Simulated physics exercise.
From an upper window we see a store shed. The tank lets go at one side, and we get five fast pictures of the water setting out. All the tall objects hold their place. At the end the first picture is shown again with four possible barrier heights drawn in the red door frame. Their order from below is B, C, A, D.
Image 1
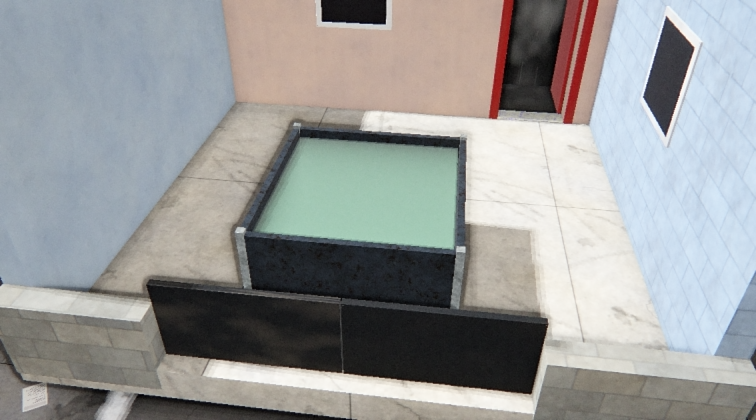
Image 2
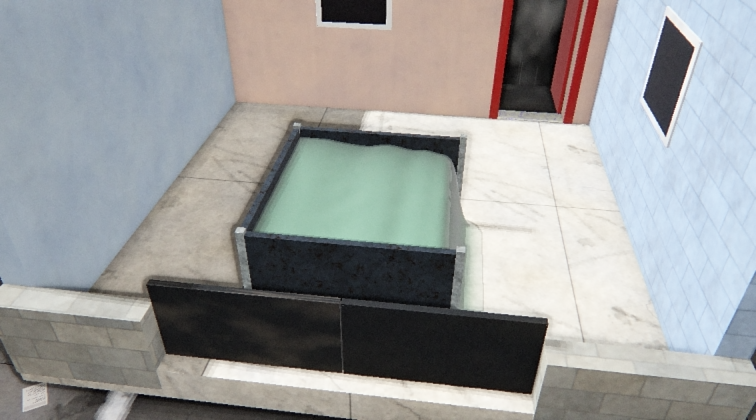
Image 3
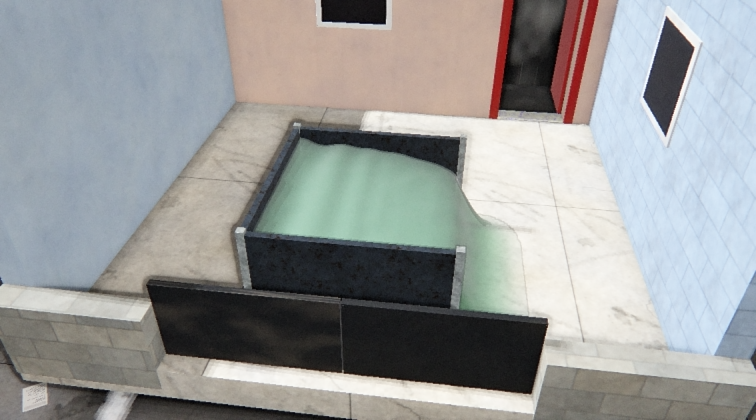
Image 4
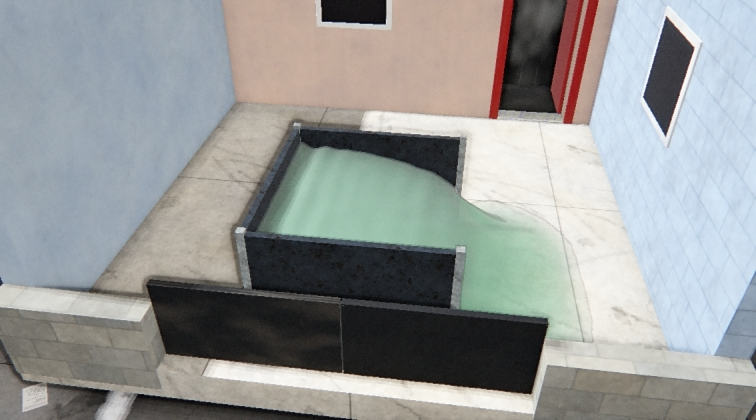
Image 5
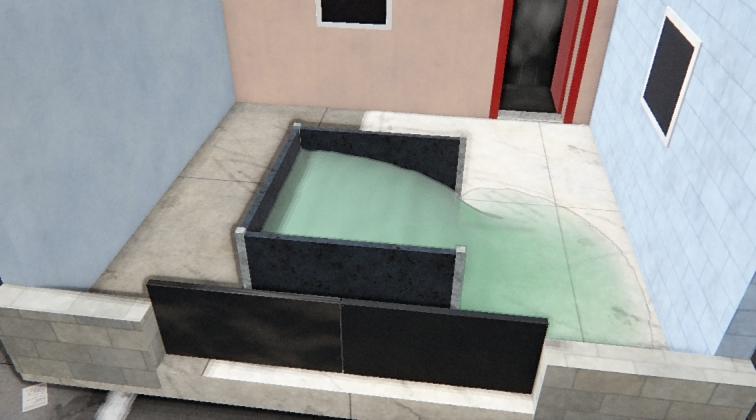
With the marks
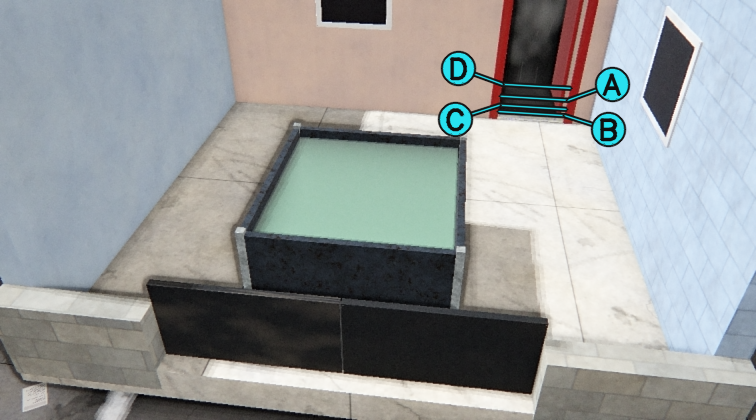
At the start, pale green liquid lies still in a dark square tank in a walled yard with a red doorway behind. The surface ripples and sinks as liquid pours out through the tank's right side, then spreads in a widening, rounded sheet across the pale paving toward the light blue wall.
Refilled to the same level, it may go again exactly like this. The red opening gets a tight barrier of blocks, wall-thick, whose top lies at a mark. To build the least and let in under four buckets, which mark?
Mark A.
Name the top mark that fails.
Mark C.
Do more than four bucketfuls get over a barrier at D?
No, not at all.
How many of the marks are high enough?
Two.
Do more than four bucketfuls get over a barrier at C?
Yes.
On the marked copy, A at (534, 98); B at (531, 113); C at (532, 107); D at (536, 86); from the bottom up B, C, A, D.
Choosing A, a bucket or two gets in.
Choosing B, dozens of bucketfuls pour in.
Choosing C, about 13 bucketfuls get in.
Choosing D, nothing gets over.
